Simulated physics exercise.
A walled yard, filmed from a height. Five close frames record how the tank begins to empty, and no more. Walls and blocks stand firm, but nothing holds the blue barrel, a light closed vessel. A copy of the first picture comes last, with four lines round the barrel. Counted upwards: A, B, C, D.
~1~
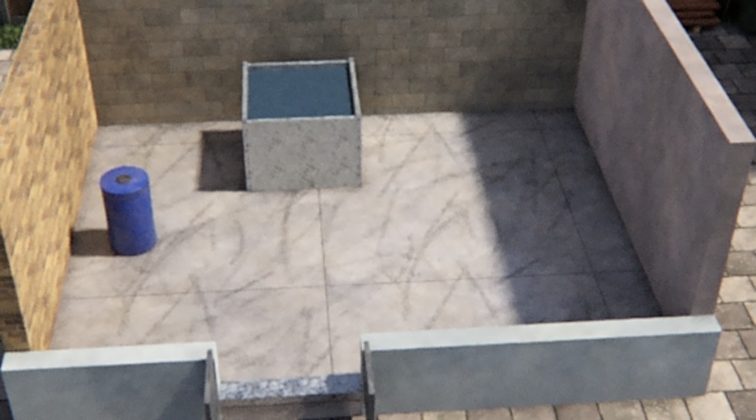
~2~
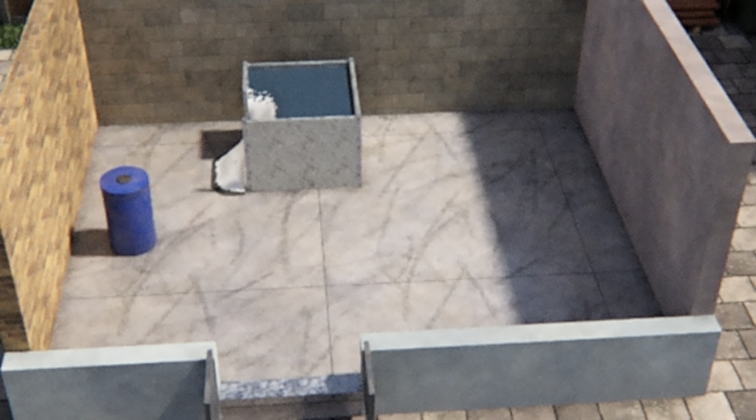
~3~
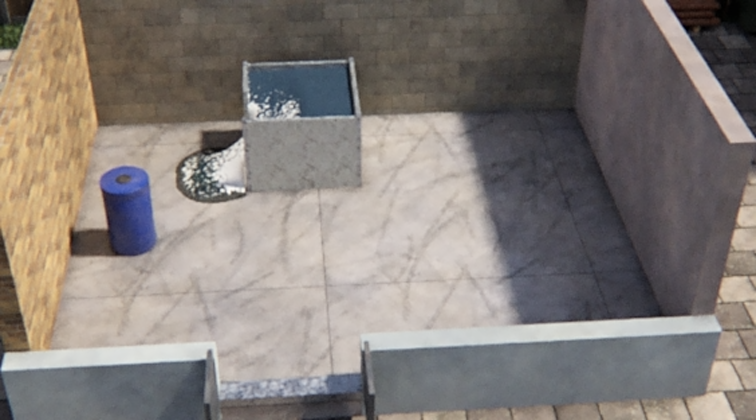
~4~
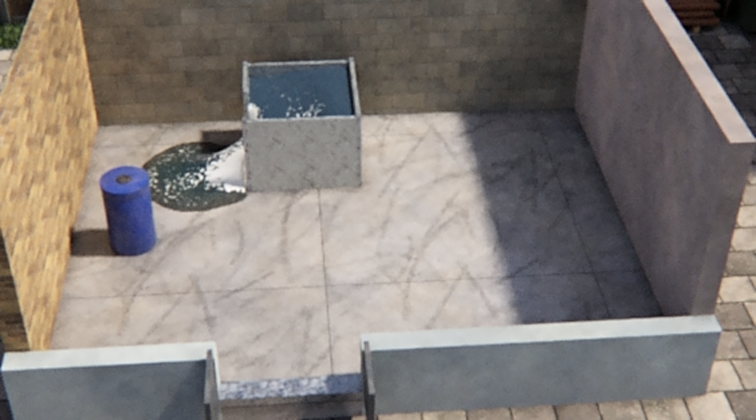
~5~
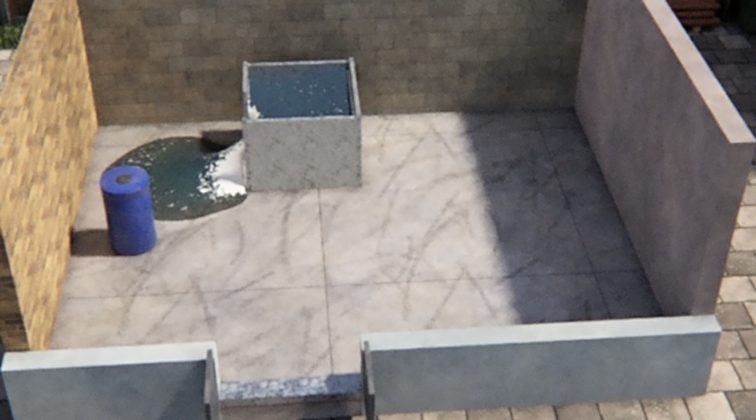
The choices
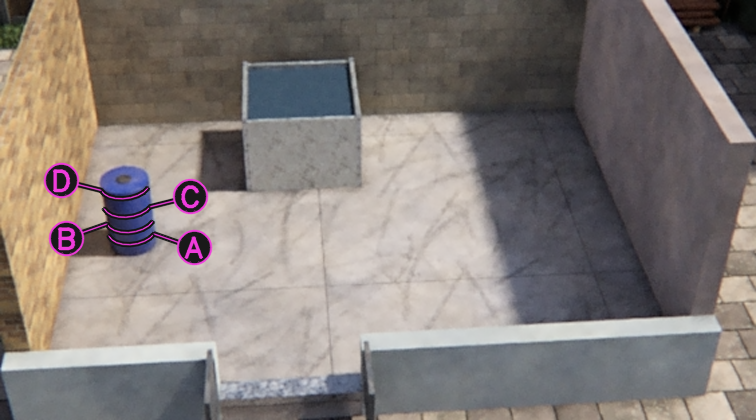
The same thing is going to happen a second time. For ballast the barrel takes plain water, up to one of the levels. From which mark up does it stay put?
B will do.
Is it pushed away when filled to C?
No, that is safe.
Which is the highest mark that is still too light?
Here it is mark A.
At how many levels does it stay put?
Three of the four.
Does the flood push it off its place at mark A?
Yes, that goes wrong.
On the marked copy, A at (130, 244); B at (128, 232); C at (125, 217); D at (122, 198); from the bottom up A, B, C, D.
With A, it is pushed about twice its own width away.
With B, it does not move.
With C, it does not move.
With D, it does not move.
